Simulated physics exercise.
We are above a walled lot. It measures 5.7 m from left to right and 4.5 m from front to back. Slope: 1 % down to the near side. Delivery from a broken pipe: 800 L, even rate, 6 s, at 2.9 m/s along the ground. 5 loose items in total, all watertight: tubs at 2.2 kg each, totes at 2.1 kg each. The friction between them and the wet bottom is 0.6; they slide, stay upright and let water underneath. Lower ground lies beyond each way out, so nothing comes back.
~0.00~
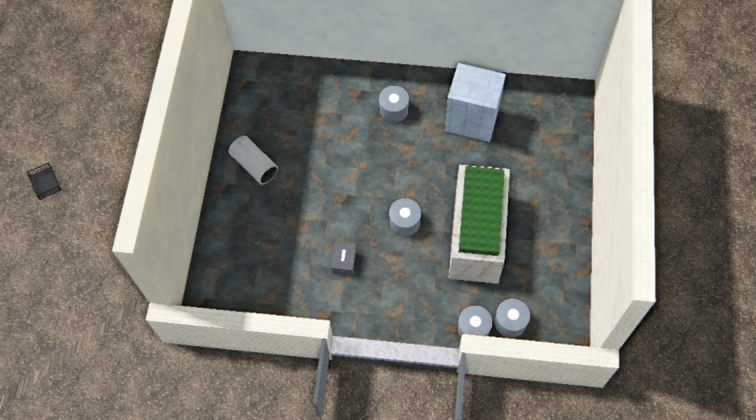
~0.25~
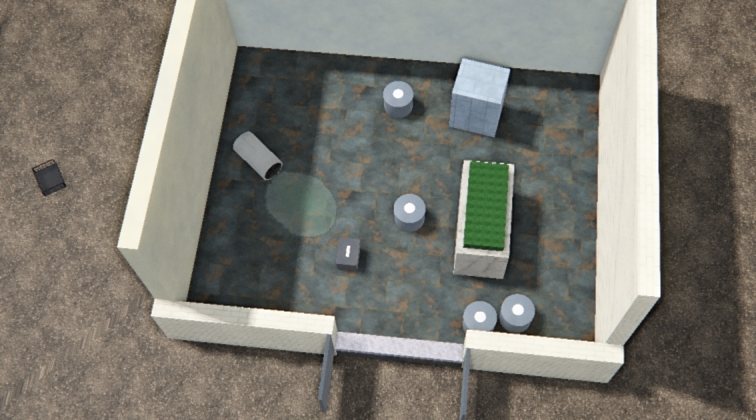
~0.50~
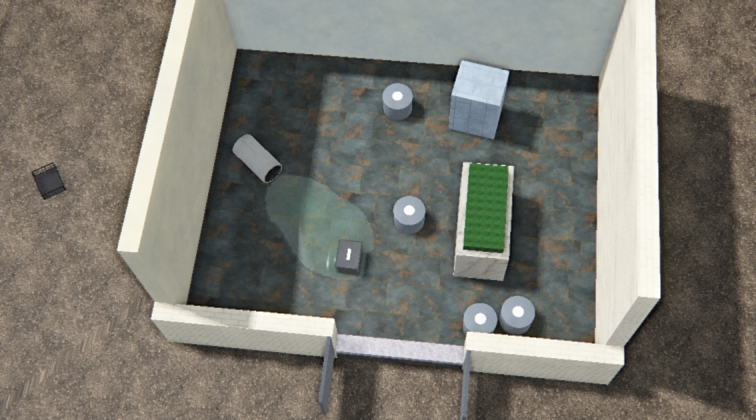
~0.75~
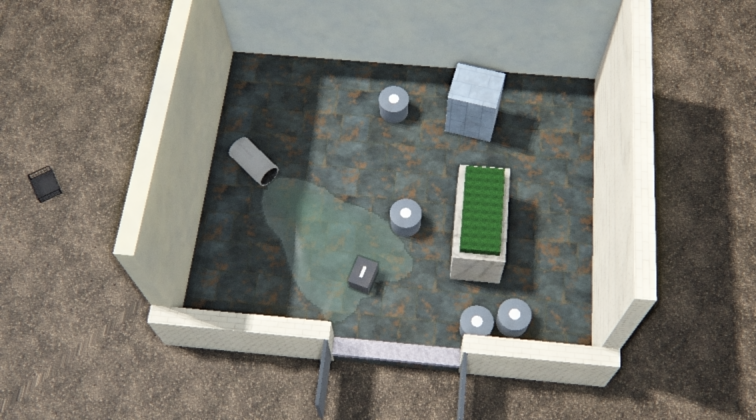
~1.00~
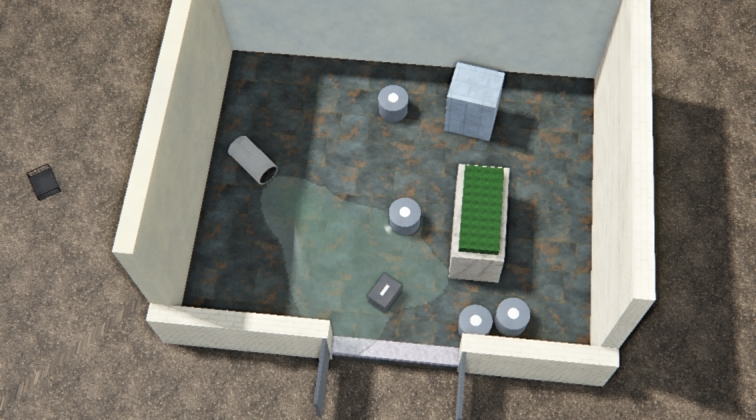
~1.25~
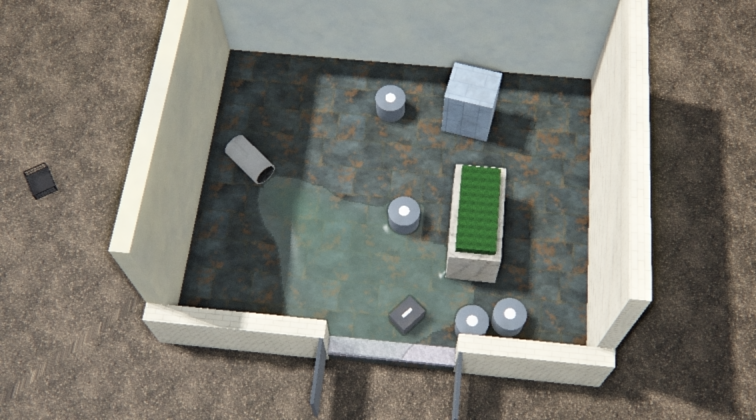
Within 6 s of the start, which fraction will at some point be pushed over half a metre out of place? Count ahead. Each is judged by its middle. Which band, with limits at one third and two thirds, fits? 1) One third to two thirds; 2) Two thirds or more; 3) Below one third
1.
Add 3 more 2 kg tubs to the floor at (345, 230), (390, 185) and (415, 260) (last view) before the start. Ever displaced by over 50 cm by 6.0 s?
Beyond the mark, within the mark, beyond the mark.
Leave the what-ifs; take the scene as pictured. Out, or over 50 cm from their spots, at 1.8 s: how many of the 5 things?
I make it 1 by then.
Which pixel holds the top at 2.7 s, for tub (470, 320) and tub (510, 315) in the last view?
Near (539, 315) and (573, 318).
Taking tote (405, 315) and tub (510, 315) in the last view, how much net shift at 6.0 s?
Log: Item 1 washed out, item 2 250 cm.
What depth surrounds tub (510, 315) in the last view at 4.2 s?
Roughly 4 cm.
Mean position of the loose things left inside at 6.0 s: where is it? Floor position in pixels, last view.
It sits at about (459, 184).
After 1.8 s 1 of 5 are over 50 cm from their spots; 1 afloat.
After 2.7 s 3 of 5 are over 50 cm from their spots; 1 afloat.
After 4.2 s 3 of 5 are over 50 cm from their spots; 1 afloat.
After 6.0 s 3 of 5 are over 50 cm from their spots, and 3 have been at some point; 3 afloat.
